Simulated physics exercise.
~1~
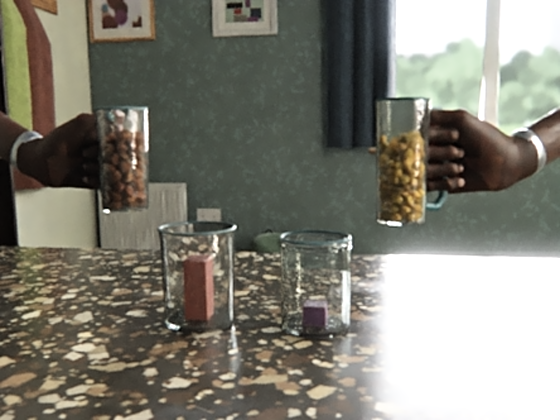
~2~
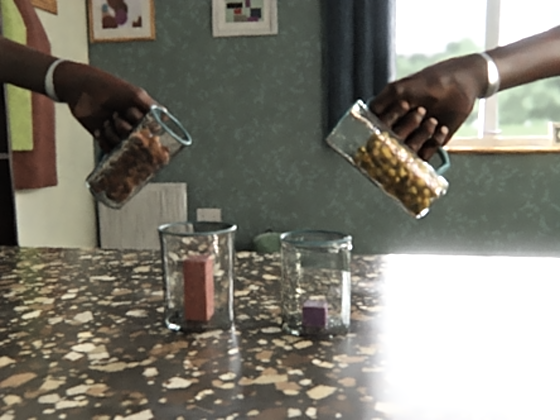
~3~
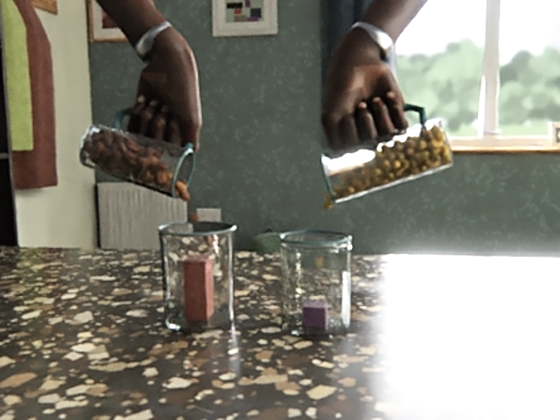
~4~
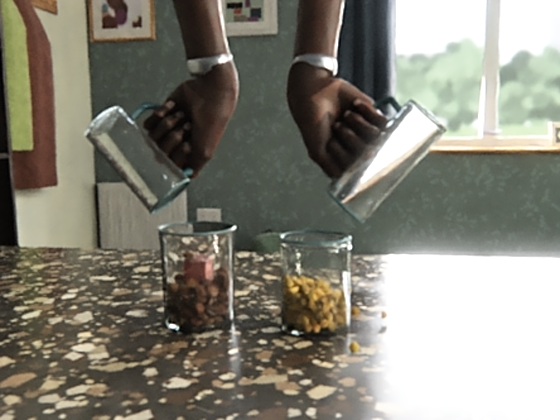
Two dark-skinned hands, each with a pale band at the wrist, hold clear cups above a speckled dark countertop, seen from a still view facing a grey-green wall and bright window. The left cup holds reddish-brown pieces, the right one yellow pieces. Below stand two clear containers, the left with a tall reddish block, the right with a small purple cube. Both cups lean inward, then tip further until their pieces pour out and they are empty. The left block still shows above the brown fill, while the purple cube is covered and a few yellow pieces lie on the table.
